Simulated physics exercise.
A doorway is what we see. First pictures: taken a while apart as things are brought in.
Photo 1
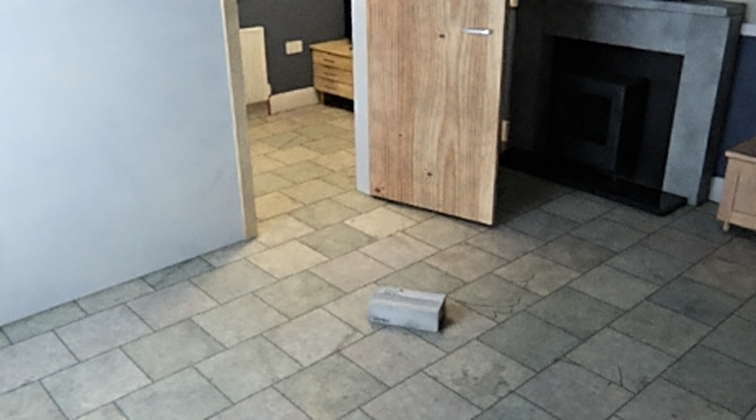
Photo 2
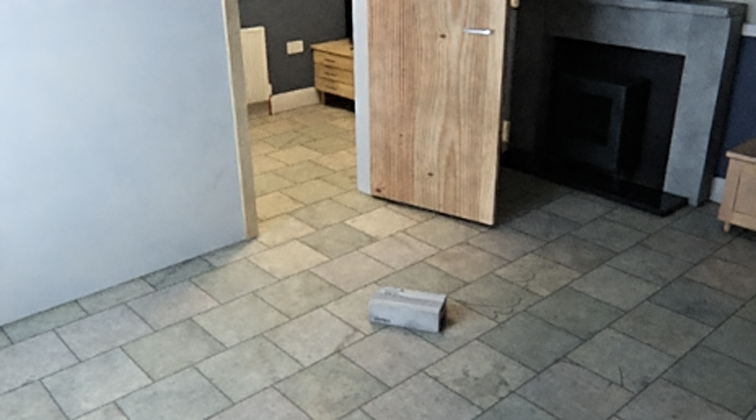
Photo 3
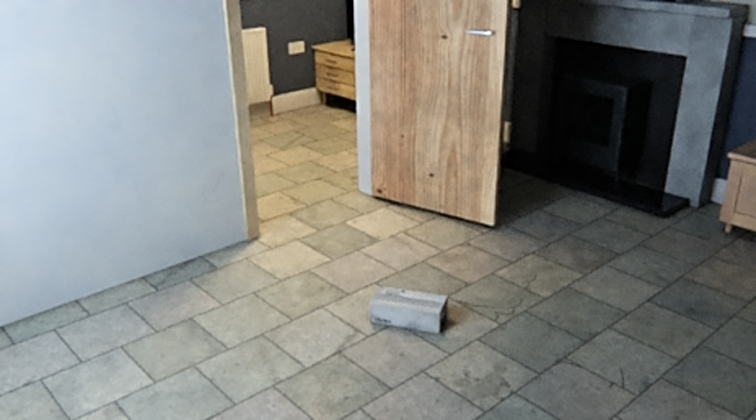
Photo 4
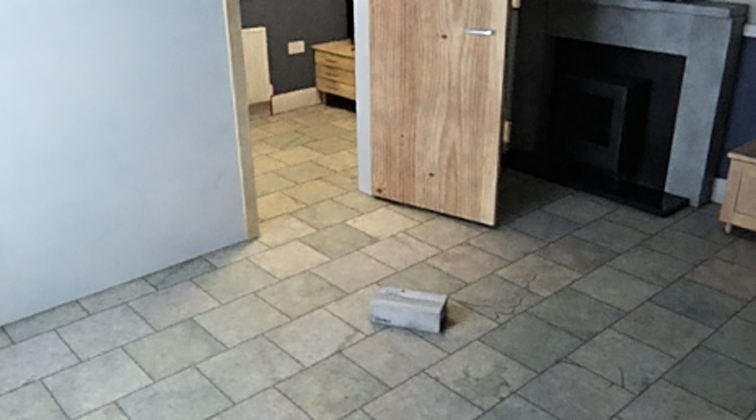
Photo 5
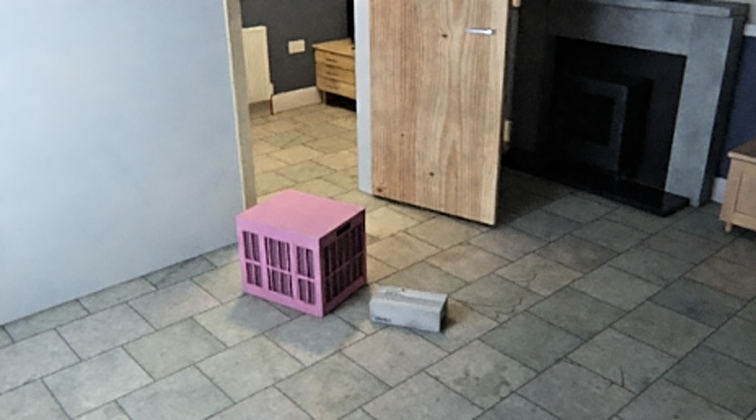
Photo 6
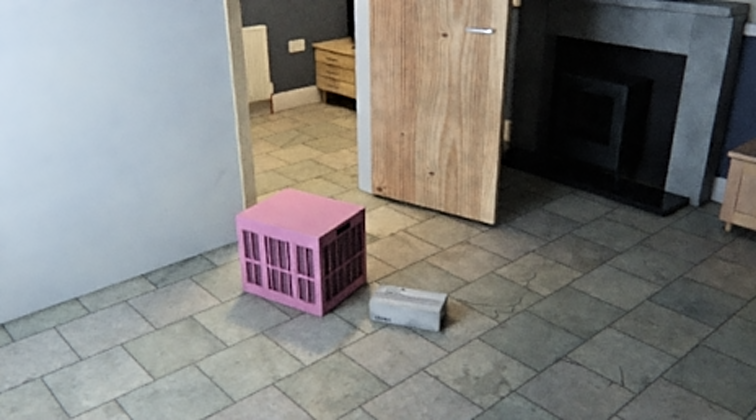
At the start, a wooden door stands wide open beside a dark fireplace, with a small pale parcel lying on the grey tiled floor. Then a pink chest appears to the left of the parcel, near the doorway, with nobody seen placing it. The door and parcel stay still throughout.
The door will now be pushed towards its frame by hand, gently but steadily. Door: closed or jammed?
The door swings fully to.
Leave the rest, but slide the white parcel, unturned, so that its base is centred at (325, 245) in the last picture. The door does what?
The door gets held up.
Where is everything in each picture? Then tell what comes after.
In the first picture, door wide open and still; white parcel (407, 308).
In the second picture, door wide open and still; white parcel (408, 308).
In the third picture, door wide open and still; white parcel (409, 309).
In the fourth picture, door wide open and still; white parcel (409, 309).
In the fifth picture, door wide open and still; white parcel (409, 308).
In the sixth picture, door wide open and still; pink chest (304, 249); white parcel (409, 307).
Then, 0.90 s past the last view, door at 82°.
Then, 1.70 s past the last view, door at 50°.
Then, 2.50 s past the last view, door at 19°.
Finally, door at 0°; both still in place. Final places as the last picture's camera would see them, pink chest near (304, 249).
